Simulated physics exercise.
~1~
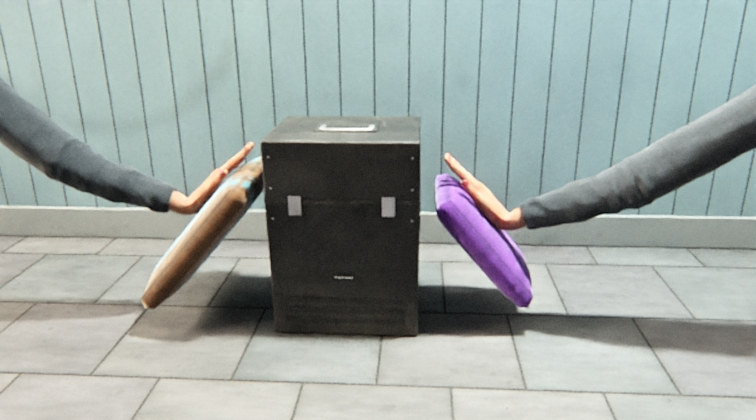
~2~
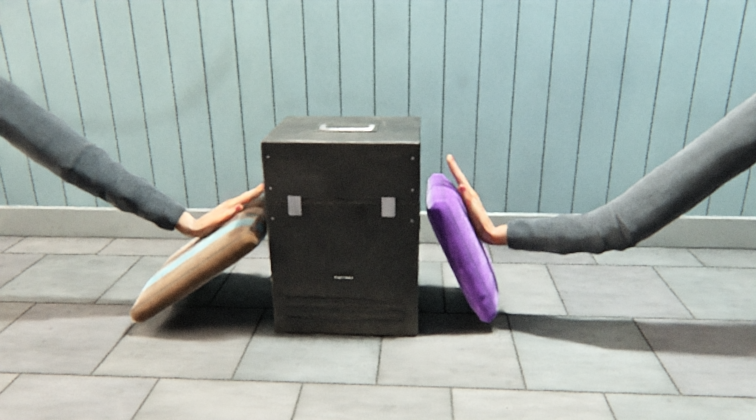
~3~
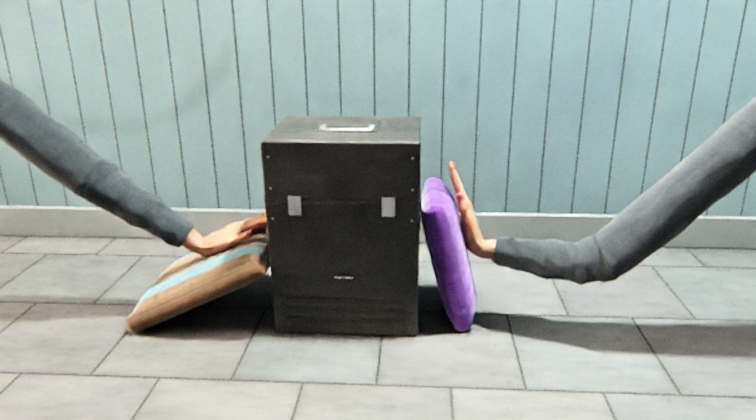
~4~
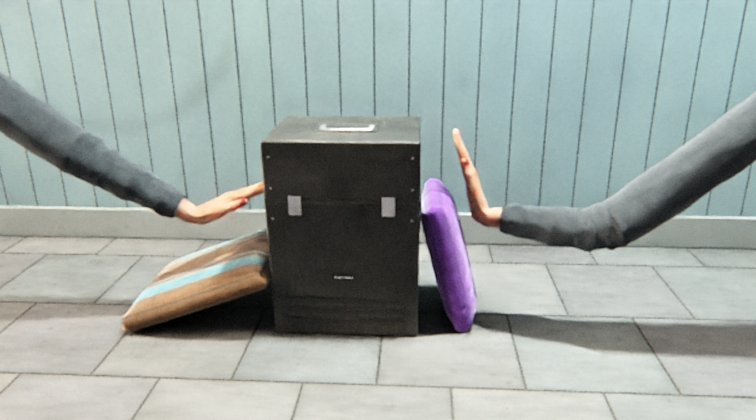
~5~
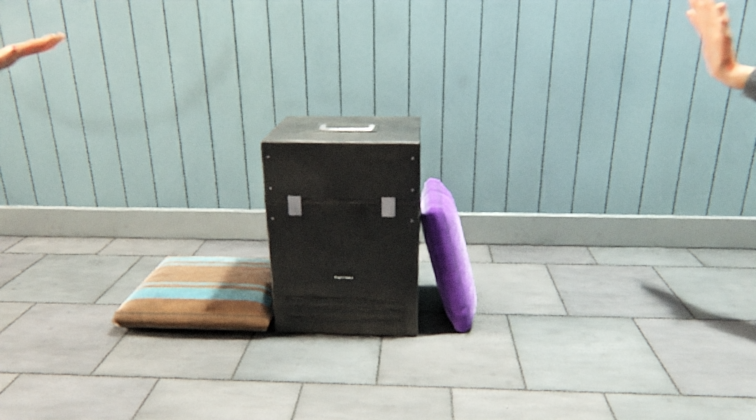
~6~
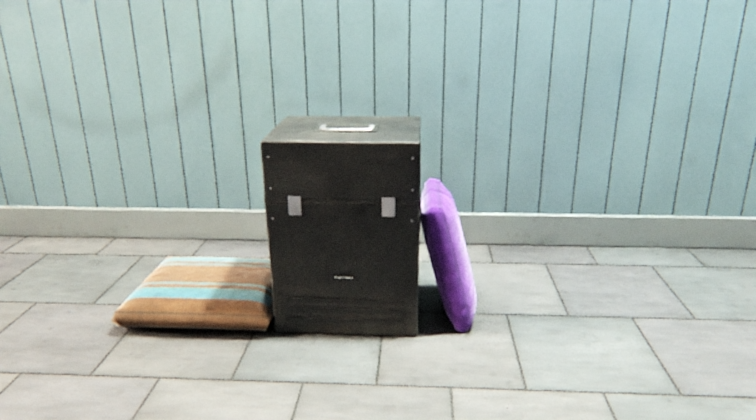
Two hands releasing cushions set against a black chest, the striped brown one slumping flat, the purple one staying propped.
